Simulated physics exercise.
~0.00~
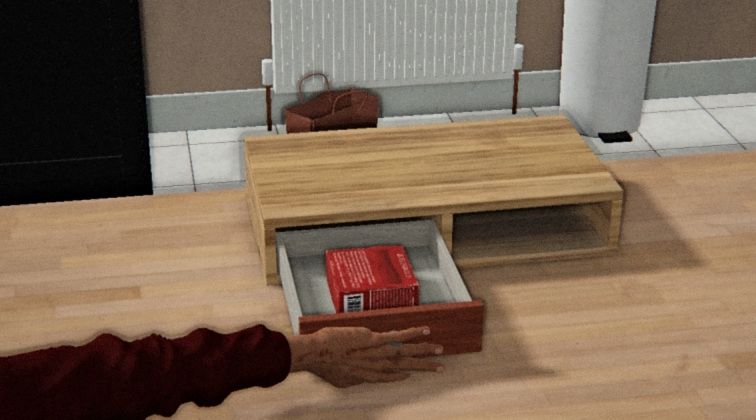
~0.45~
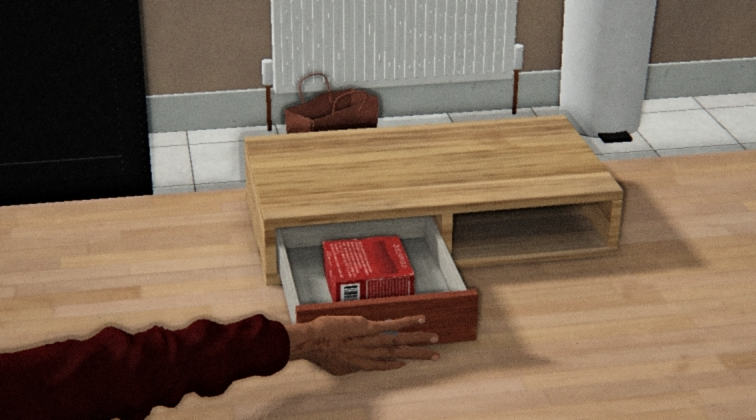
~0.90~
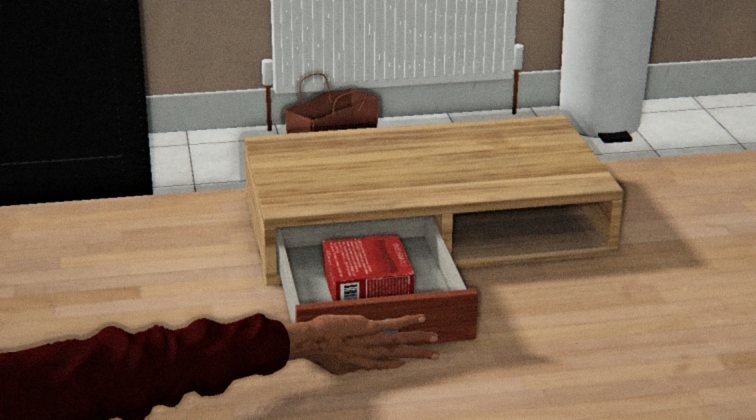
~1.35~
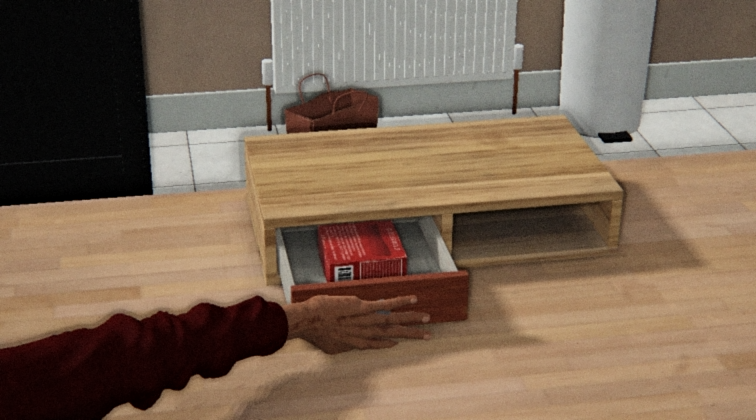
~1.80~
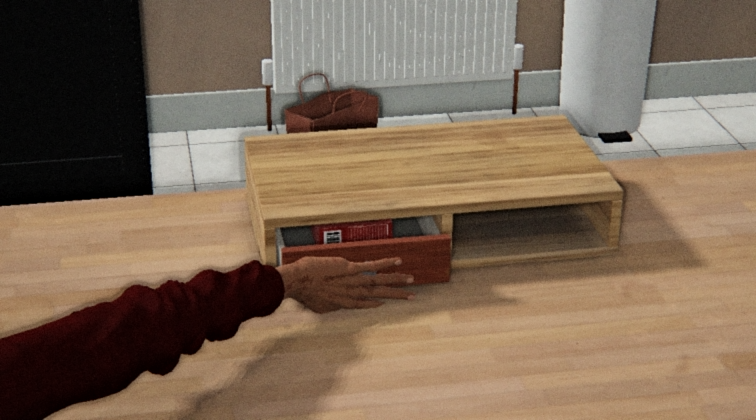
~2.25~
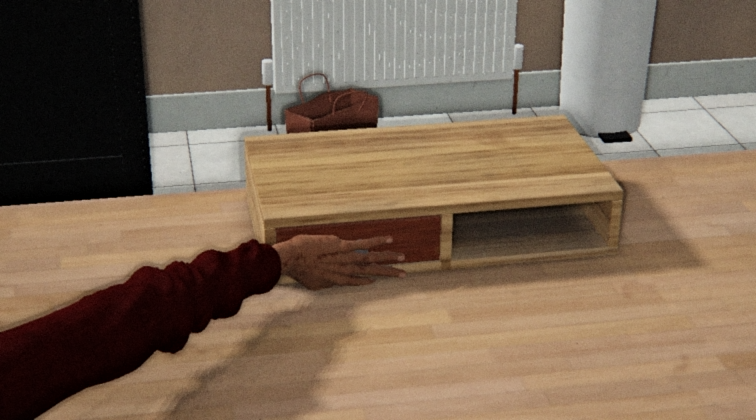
A hand in a dark red sleeve pushed the open drawer of a low wooden cabinet, with a red packet lying inside, slowly inward until the packet slid out of sight and the drawer shut flush, the hand still at its front.
